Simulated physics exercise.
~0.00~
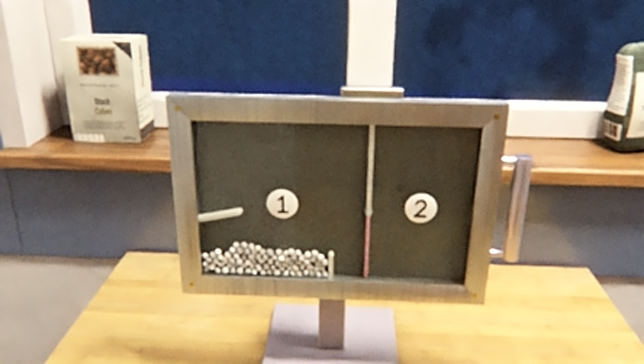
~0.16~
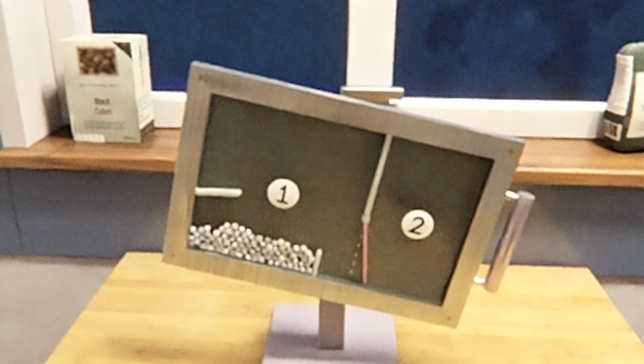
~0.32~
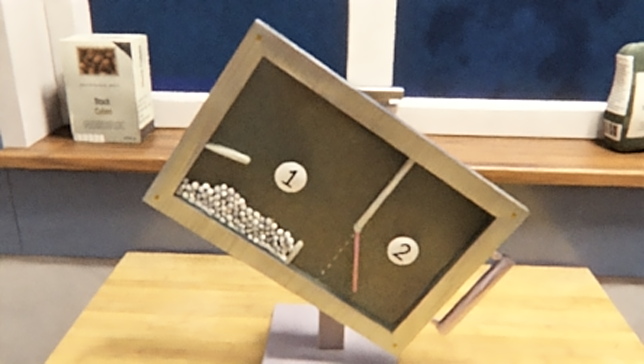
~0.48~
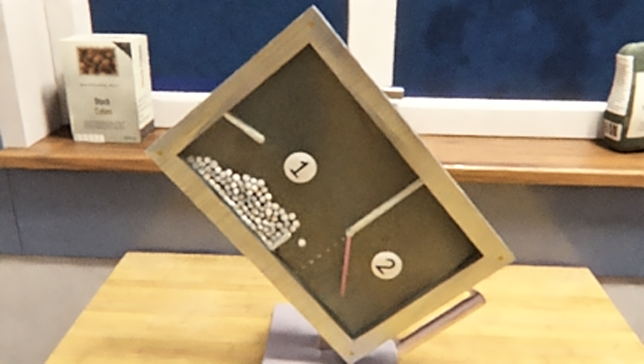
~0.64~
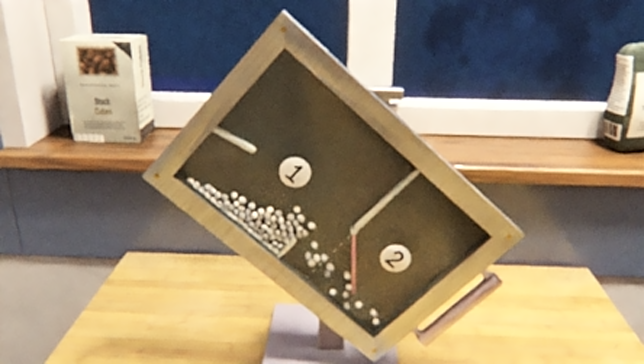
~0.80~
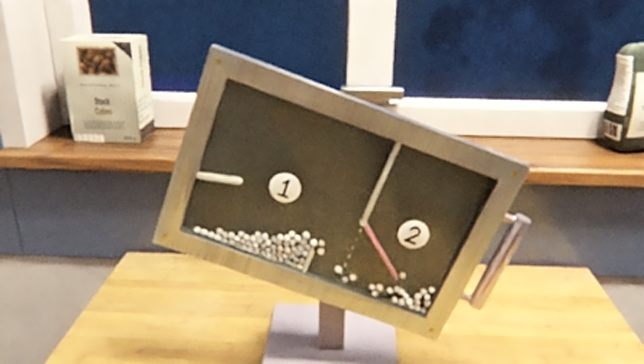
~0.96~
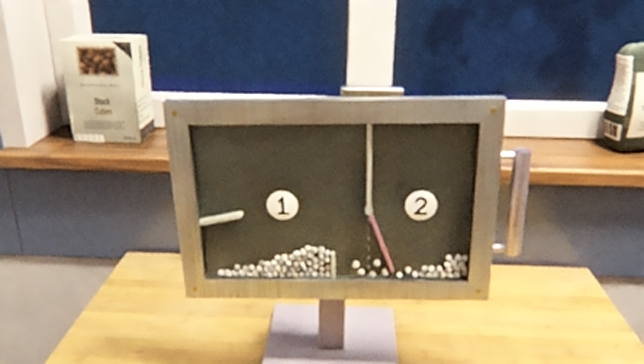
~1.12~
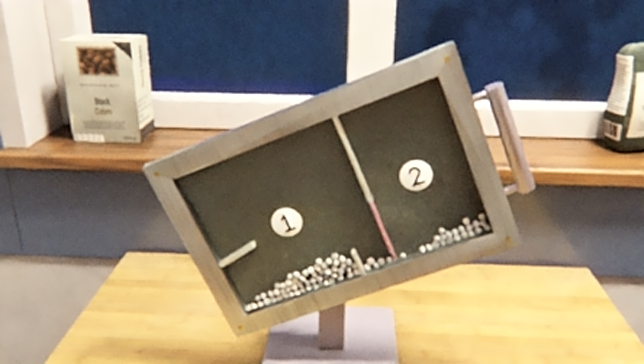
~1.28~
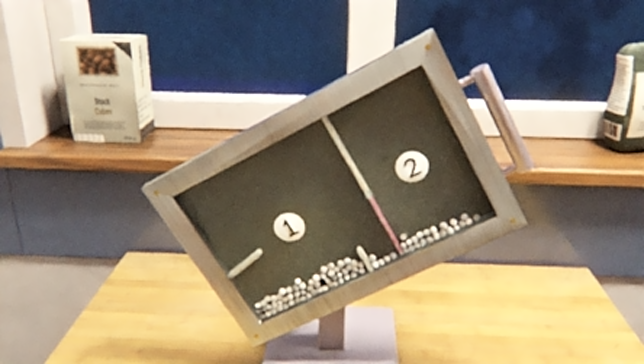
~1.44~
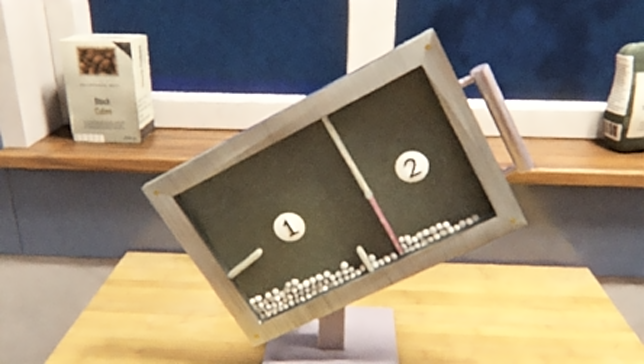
A metal-framed, see-through box with a dark back stands upright on a post above a wooden table, seen from the front before a windowsill holding a carton. White beads lie at the lower left, behind a short lip, and a divider with a pink flap separates the two numbered sides. The box tips steeply clockwise, and the beads bank up against the lip. As it swings back, some spill over it and pass the open flap into the right side. Tilting anticlockwise, the box stops with the flap shut, most beads on the left and fewer on the right.
